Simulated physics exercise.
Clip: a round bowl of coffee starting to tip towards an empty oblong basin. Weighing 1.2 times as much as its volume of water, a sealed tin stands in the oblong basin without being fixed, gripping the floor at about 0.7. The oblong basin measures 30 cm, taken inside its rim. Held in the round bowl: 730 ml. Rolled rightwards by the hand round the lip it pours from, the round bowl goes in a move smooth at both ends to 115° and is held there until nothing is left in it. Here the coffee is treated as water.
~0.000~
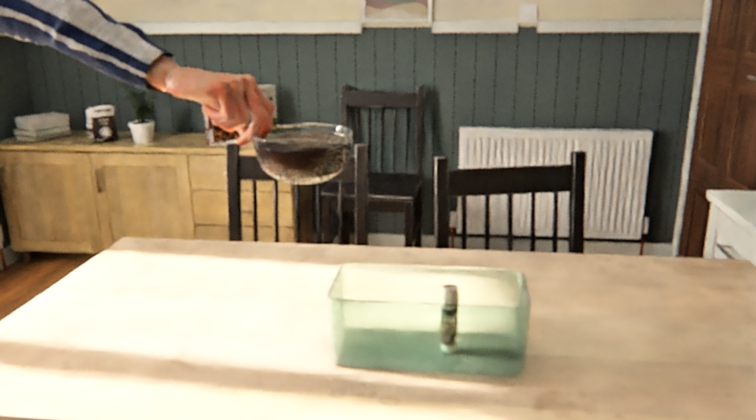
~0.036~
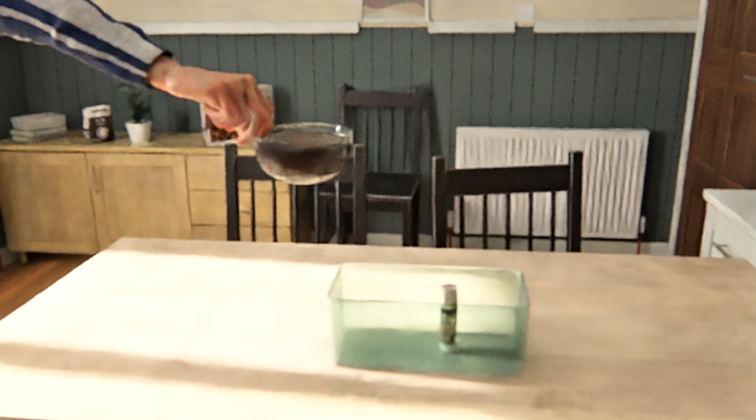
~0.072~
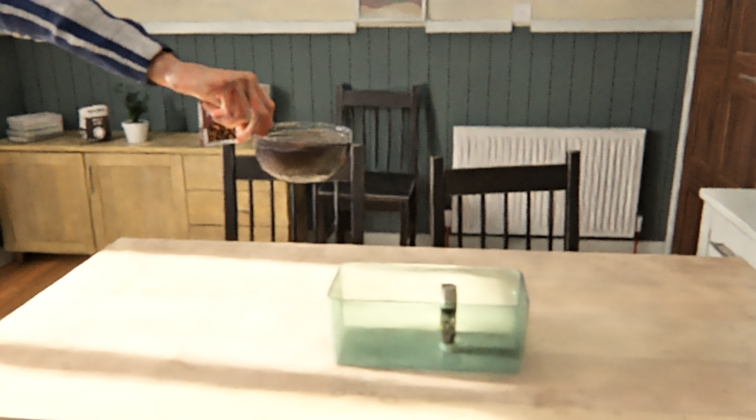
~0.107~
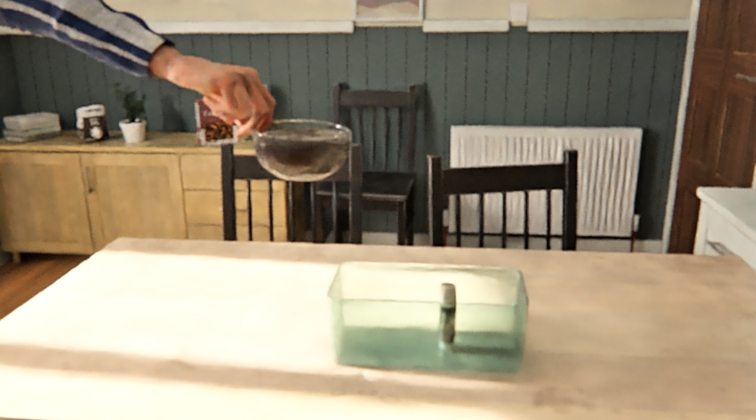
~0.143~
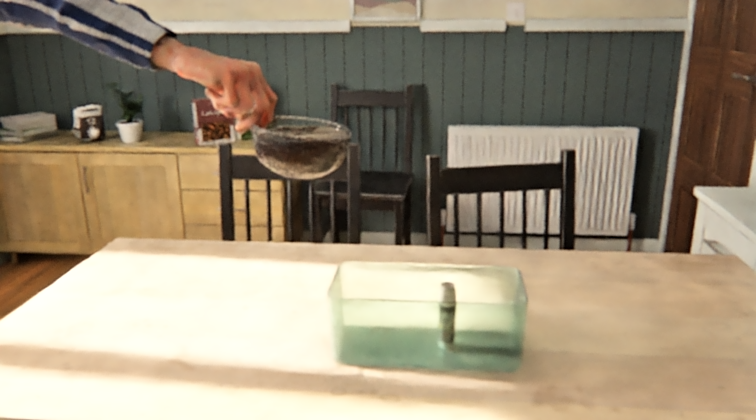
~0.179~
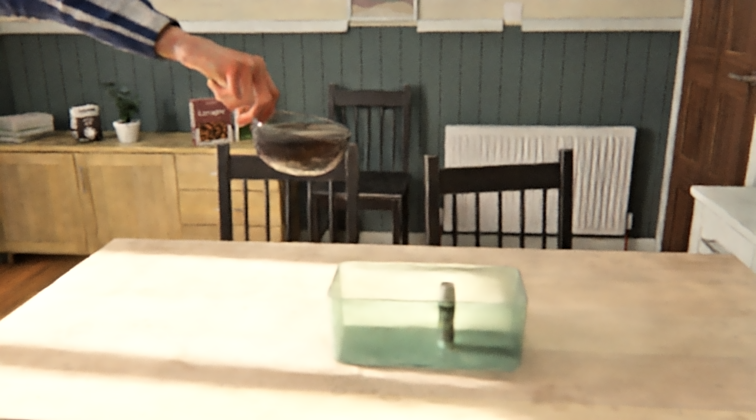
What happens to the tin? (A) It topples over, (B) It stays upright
Answer: B.
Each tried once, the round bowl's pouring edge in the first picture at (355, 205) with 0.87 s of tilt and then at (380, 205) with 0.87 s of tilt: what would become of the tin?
Try 1: Tipped over; try 2: Still standing.
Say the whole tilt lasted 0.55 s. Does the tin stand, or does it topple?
In that case the tin stays vertical.
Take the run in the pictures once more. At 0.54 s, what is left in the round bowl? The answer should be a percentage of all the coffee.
Near 42 in a hundred.
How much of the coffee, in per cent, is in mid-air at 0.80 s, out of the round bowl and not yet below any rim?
Near 26 percent.
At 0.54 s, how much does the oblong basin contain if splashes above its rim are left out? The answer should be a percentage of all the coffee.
3 %, give or take.
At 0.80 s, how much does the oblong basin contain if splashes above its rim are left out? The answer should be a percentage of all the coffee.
Roughly 74 percent of it.
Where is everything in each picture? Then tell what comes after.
Tilt 0°; pouring edge (352, 135); surface from (259, 139) to (351, 140); the oblong basin's rim runs from (334, 281) to (527, 289); the tin's top is at (450, 290), in the first frame.
Tilt 0°; pouring edge (351, 135); surface from (258, 139) to (350, 140), in the second frame.
Tilt 2°; pouring edge (351, 135); surface from (258, 138) to (350, 139), in the third frame.
Tilt 4°; pouring edge (351, 135); surface from (258, 136) to (349, 136), in the fourth frame.
Tilt 8°; pouring edge (350, 135); surface from (258, 133) to (349, 134), in the fifth frame.
Tilt 12°; pouring edge (350, 136); surface from (257, 129) to (350, 132), in the sixth frame.
After 0.54 s the tilt is 78° and 43 per cent is still to pour; the tin stands where it began.
After 0.80 s the tilt is 113° and 0 per cent is still to pour; the tin stands where it began.
After 1.07 s the tilt is 115° and 0 per cent is still to pour; the tin leans 5°.
After 1.37 s the tilt is 115° and 0 per cent is still to pour; the tin leans 5°.
In the end the tin stands 1 cm from where it began.
